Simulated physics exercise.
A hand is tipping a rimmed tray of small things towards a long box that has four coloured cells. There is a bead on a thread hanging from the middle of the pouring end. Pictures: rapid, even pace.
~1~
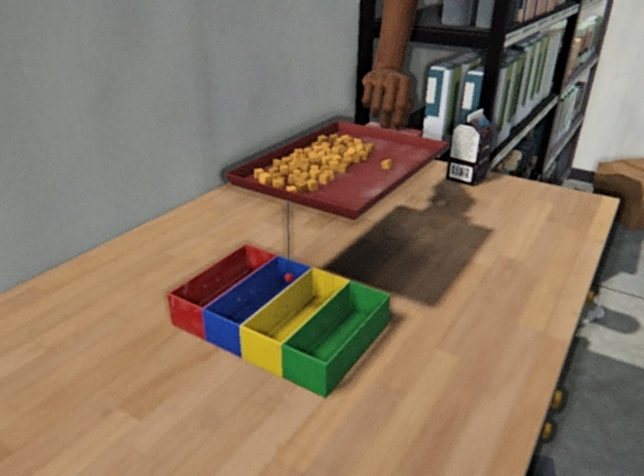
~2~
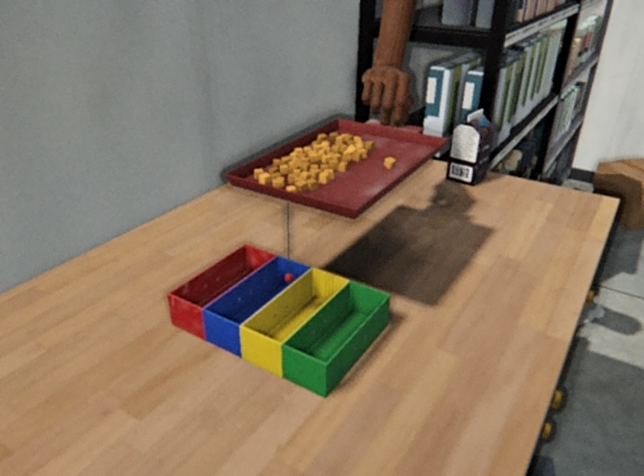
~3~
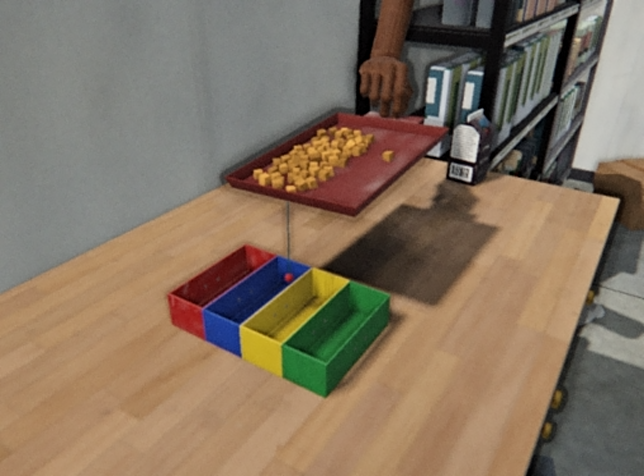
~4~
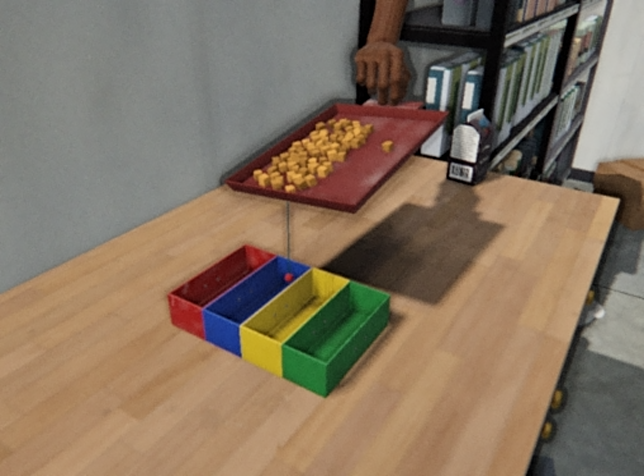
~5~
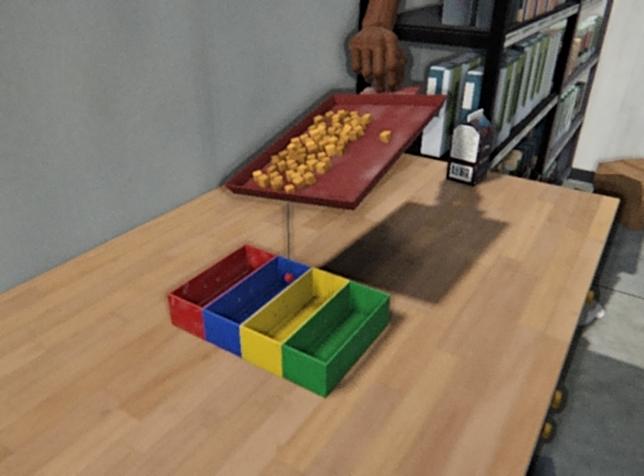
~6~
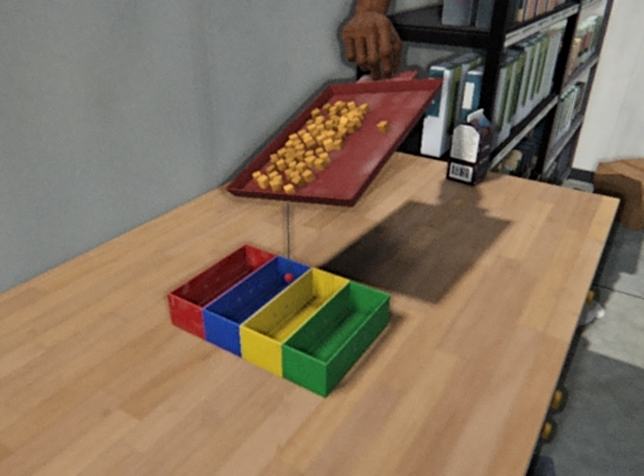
A hand steadily tilts a red tray of small yellow-orange chunks above a box with four coloured cells.
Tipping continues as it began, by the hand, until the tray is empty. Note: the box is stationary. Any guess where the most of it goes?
I'd say the red cell.
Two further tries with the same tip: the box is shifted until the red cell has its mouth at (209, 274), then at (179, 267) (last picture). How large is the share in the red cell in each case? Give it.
First placement: 50 per cent; second placement: 10 per cent.
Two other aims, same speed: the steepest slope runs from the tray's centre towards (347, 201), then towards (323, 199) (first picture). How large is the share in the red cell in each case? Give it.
0 % and 0 %.
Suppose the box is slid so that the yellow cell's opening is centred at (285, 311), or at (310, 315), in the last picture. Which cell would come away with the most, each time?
First try: That red cell. Second try: The red one.
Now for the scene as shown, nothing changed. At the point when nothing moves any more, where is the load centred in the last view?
The centre comes to rest close to (234, 296).
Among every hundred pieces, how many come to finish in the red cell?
It comes to around 60 percent.
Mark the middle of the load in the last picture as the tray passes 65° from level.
Centre estimate: (263, 161).
Just after the last frame, tray tipped steeply; almost all on the tray; just a few falling or outside the box.
A moment on, tray tipped past a quarter turn; about a tenth on the tray; roughly a third in the red cell; about a tenth in the blue cell; roughly a third falling or outside the box.
Further on, tray tipped past a quarter turn; roughly two thirds in the red cell; roughly a third in the blue cell; about a tenth falling or outside the box.
When it is over, tray tipped past a quarter turn; roughly two thirds in the red cell; roughly a third in the blue cell; not one in the green cell; not one in the yellow cell; about a tenth outside the box.
